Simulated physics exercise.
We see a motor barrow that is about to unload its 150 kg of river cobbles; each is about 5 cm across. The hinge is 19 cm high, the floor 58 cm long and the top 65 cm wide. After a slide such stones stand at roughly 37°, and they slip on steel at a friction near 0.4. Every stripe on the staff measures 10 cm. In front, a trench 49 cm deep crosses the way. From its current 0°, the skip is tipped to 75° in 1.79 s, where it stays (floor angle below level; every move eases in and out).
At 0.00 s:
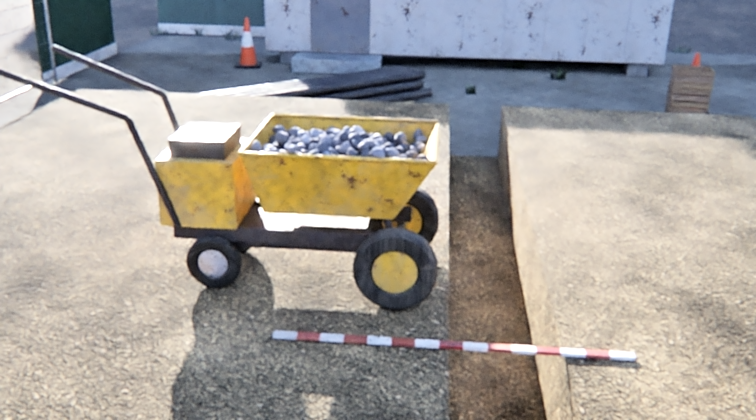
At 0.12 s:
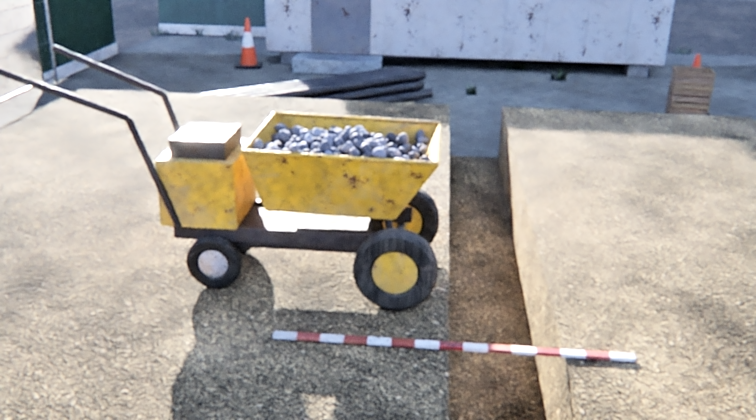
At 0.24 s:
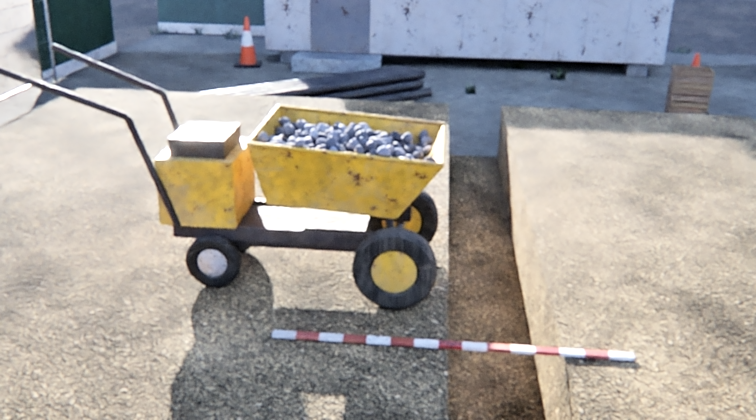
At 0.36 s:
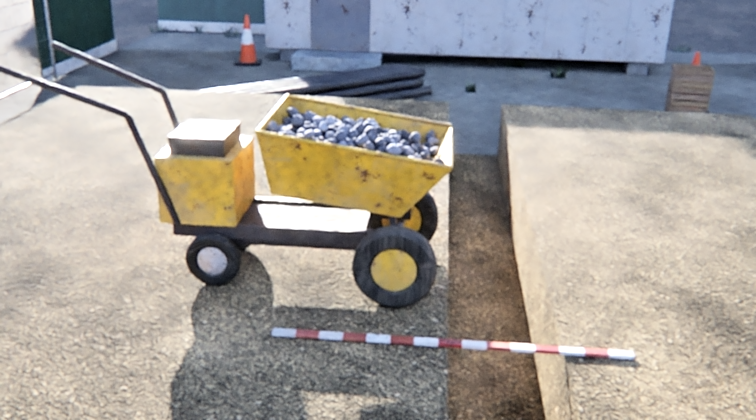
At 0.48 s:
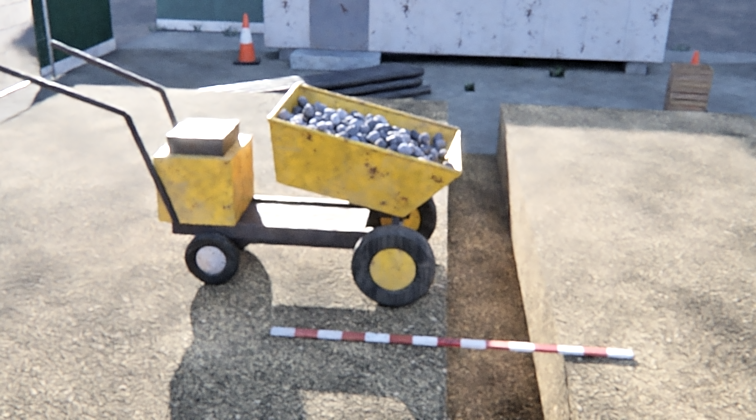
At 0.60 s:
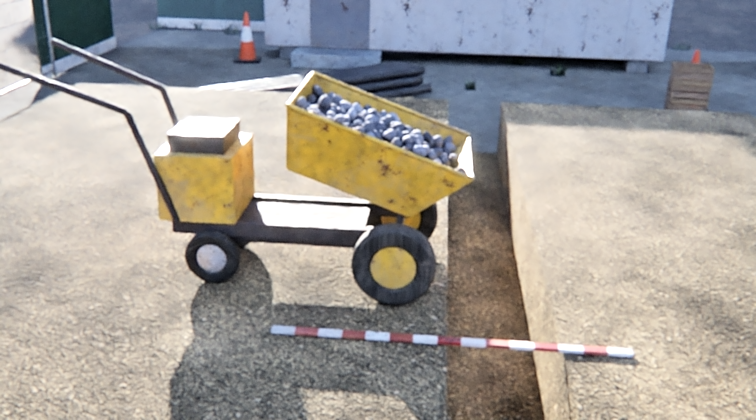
On a sunlit gravel yard beside a trench, a standing yellow motor barrow steadily tilting its skip of grey cobbles to the right.
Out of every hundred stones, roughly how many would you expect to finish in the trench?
Close to 66 in every hundred.
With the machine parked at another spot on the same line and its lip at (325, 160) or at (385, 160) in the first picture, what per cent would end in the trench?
75 %, then 100 %.
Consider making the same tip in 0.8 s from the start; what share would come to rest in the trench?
With that timing, about 50 per cent.
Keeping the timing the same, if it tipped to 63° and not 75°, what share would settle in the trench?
Roughly 50% would end there.
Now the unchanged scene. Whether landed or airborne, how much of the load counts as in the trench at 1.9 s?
Approx. 25 % of the load.
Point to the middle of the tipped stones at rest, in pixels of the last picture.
Somewhere near pixel (523, 349).
After 1.3 s the floor is at 63°; 98 % in the skip, 2 % in the trench; the foremost stones are at (539, 256).
After 1.9 s the floor is at 75°; 49 % in the skip, 26 % in the trench, 25 % past the trench; the foremost stones are at (656, 277).
After 2.2 s the floor is at 75°; 22 % in the skip, 42 % in the trench, 35 % past the trench; the foremost stones are at (730, 309).
After 4.2 s the floor is at 75°; 0 % in the skip, 66 % in the trench, 34 % past the trench; the foremost stones are at (754, 313).
